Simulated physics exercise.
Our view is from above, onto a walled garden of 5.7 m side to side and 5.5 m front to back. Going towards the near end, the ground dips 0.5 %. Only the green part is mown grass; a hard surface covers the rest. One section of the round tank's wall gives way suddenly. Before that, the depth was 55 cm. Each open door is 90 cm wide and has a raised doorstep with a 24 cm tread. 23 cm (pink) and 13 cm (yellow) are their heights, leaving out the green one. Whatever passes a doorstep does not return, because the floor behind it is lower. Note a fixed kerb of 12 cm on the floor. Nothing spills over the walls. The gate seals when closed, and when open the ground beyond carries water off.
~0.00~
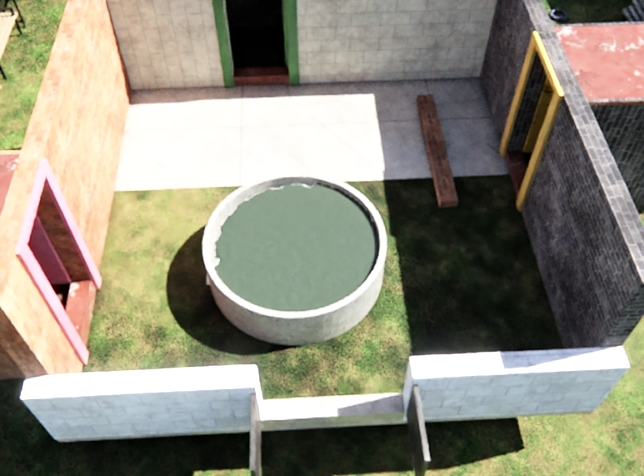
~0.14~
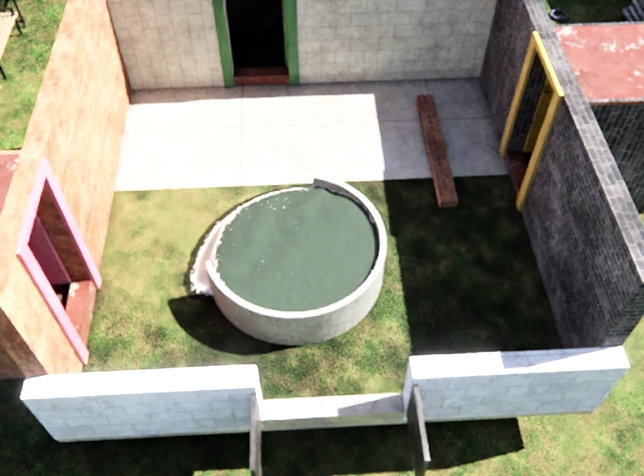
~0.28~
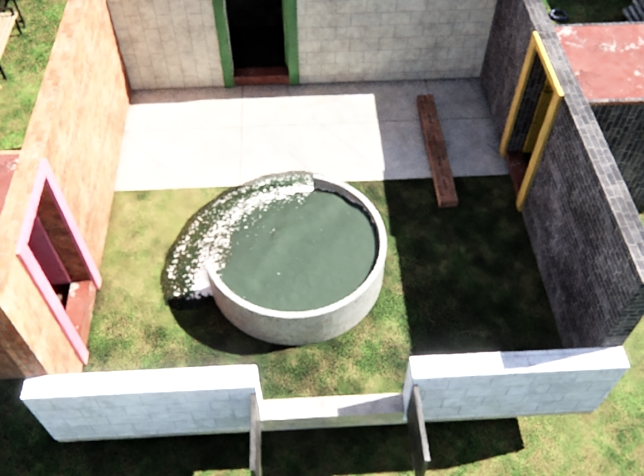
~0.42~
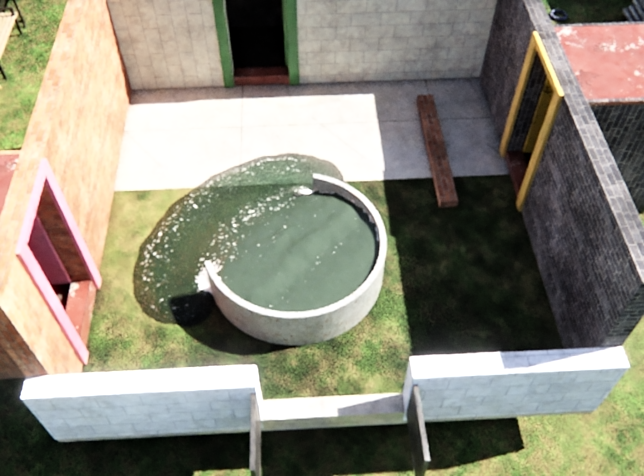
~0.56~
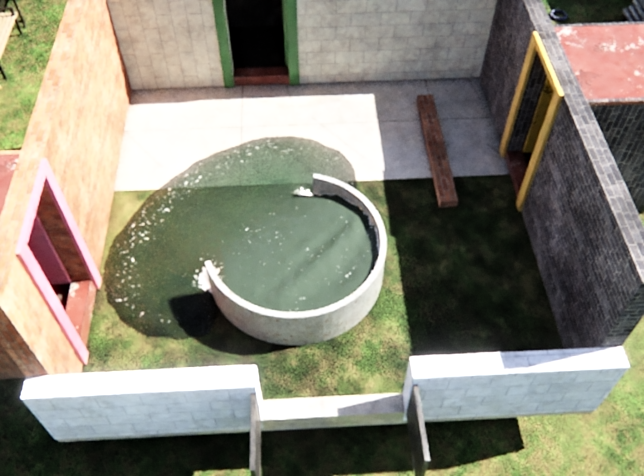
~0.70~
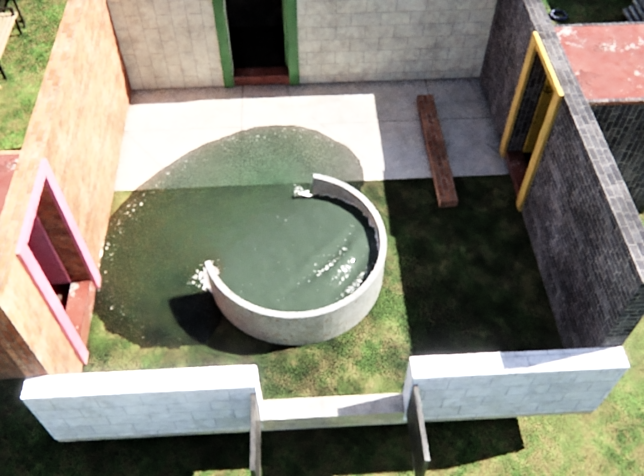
To begin with, dark green water sits still in a round tank on the grass of a walled garden. The tank's wall gives way on its far left side, and foaming water pours through the gap. It fans out across the grass and pale paving, spreading widely, then more slowly.
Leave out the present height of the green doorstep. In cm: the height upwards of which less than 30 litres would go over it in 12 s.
11.5 cm.
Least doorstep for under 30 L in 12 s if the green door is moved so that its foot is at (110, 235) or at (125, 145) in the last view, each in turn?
Roughly 16 cm, then roughly 14.0 cm.
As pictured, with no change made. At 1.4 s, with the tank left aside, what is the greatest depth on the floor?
Close to 24 centimetres.
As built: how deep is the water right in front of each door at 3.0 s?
Lab note, cm: Pink 9; yellow 0; green 17.
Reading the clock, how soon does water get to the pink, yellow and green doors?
Pink: 0.9 s; yellow: 5.5 s; green: 1.2 s.
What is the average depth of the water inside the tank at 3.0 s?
The mean depth is roughly 13 cm.
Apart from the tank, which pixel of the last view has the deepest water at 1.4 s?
Near (109, 222).
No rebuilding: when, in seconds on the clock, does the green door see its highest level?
The depth peaks at about 1.6 seconds.
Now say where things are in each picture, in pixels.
In the first frame, still water, 55 cm deep, in the round tank at (295, 243); the green door at (257, 32) is dry.
In the second frame, water pours out on the far side and has run 0.3 m, to a hidden place; about 7 cm deep outside, 55 cm at the back.
In the third frame, the gap is on the far side, the front 0.6 m out at (271, 177); the back of the round tank holds 55 cm.
In the fourth frame, the front is at (263, 160), 1.0 m from the gap on the far side; 3.2 m2 of floor is wet, 55 cm left at the back.
In the fifth frame, the gap is on the far side, the front 1.4 m out at (255, 143); the back of the round tank holds 54 cm.
In the sixth frame, water pours out on the far side and has run 1.6 m, to (274, 128); about 6 cm deep outside, 47 cm at the back; 1.1 m in a straight line remain to the green door at (257, 32).
After 1.4 s water covers 45 % of the floor, deepest (24 cm) near (109, 222); 13 cm at the green door, 0 litres in over its 17 cm doorstep.
After 3.0 s water covers 55 % of the floor, deepest (28 cm) near (173, 130); 17 cm at the green door, 1 litre in over its 17 cm doorstep.
After 12.0 s water covers 95 % of the floor, deepest (9 cm) near (393, 275); 4 cm at the green door, 2 litres in over its 17 cm doorstep.
At the green door as built, the water arrived by 1.3 s and peaked near 19 cm at 1.6 s.
Run again over the same 12 s with other heights there, 51 litres in over 9.5 cm, 17 litres over 13 cm. The limit of 30 litres is kept from about 11.5 cm up.
